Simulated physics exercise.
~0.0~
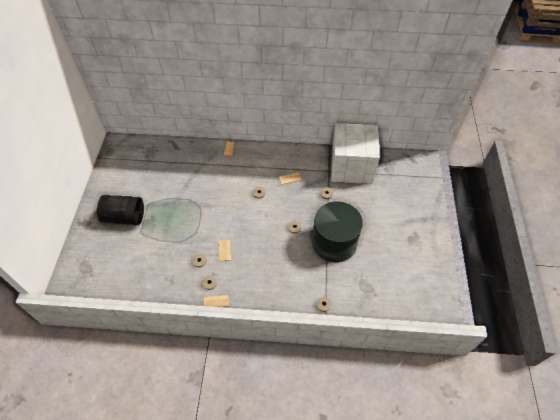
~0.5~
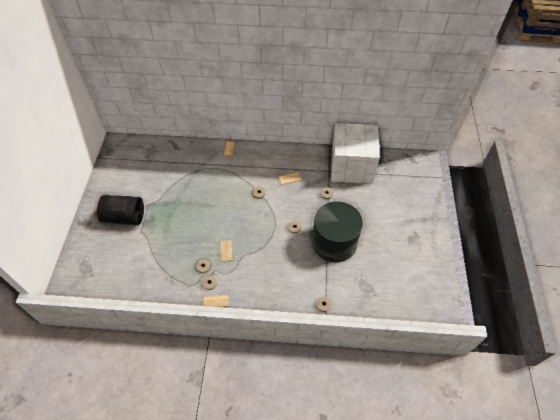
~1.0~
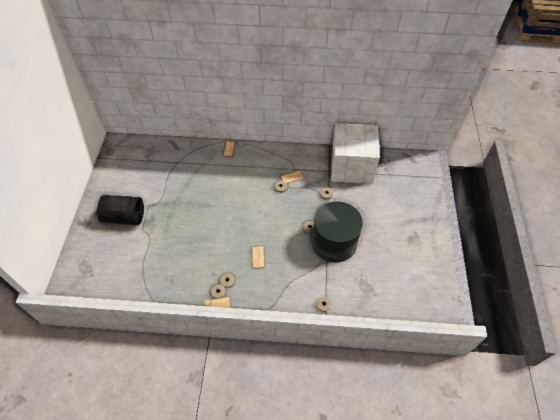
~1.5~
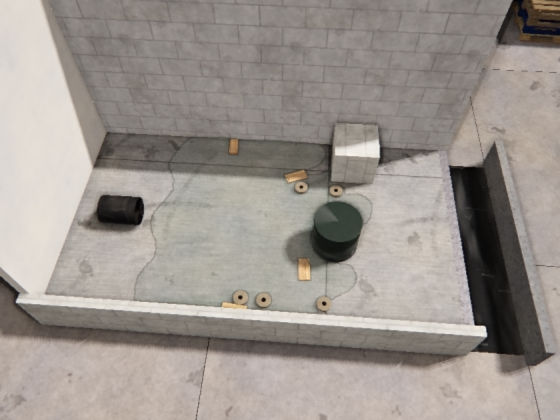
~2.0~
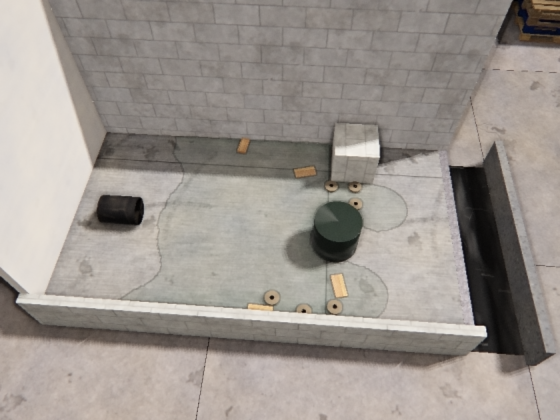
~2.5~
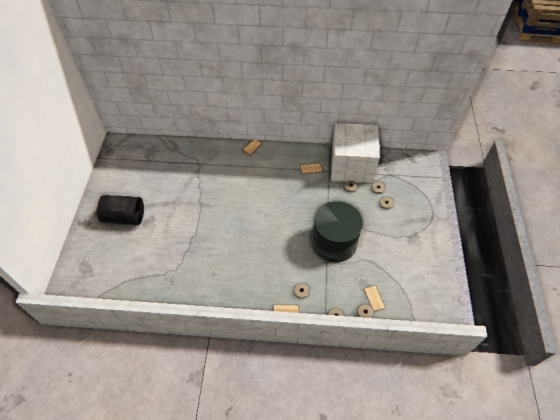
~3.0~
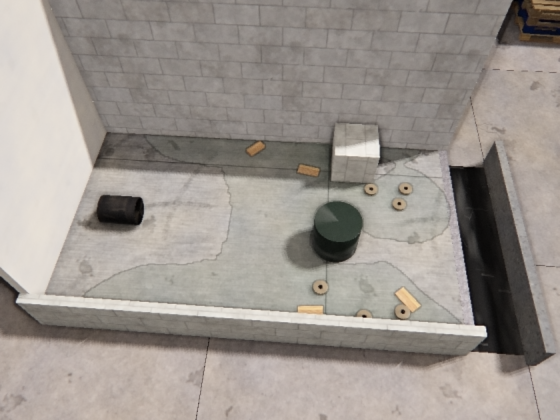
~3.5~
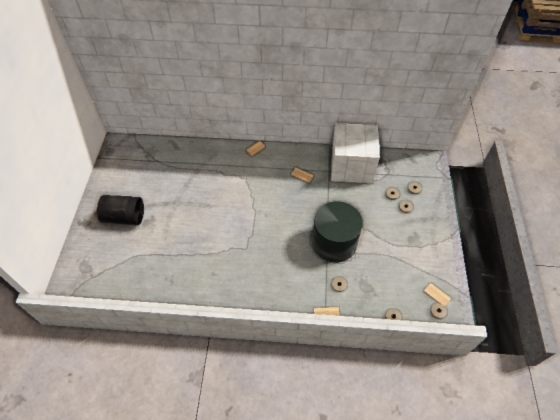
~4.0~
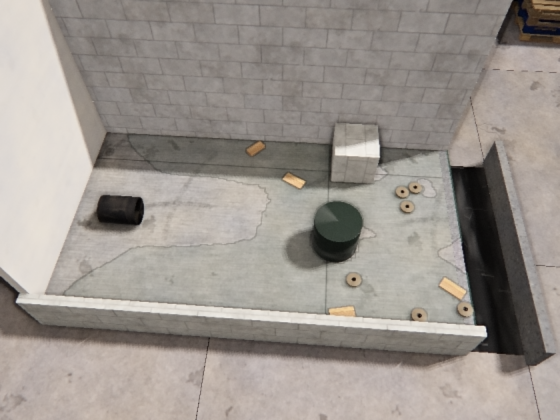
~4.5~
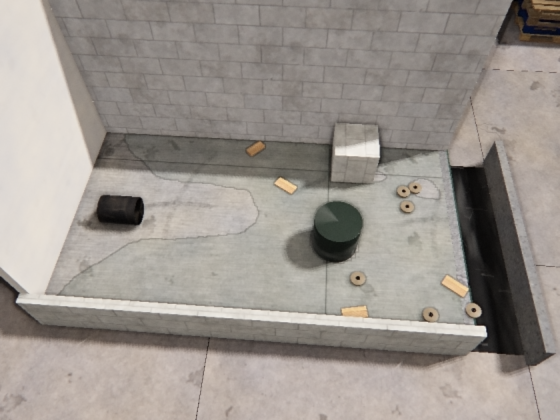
In a workshop, clear water spread from a dark pipe on the left across a walled floor, flowing around a green drum and a pale block while carrying small round lids and wooden blocks rightward, until most sat scattered toward the right side.
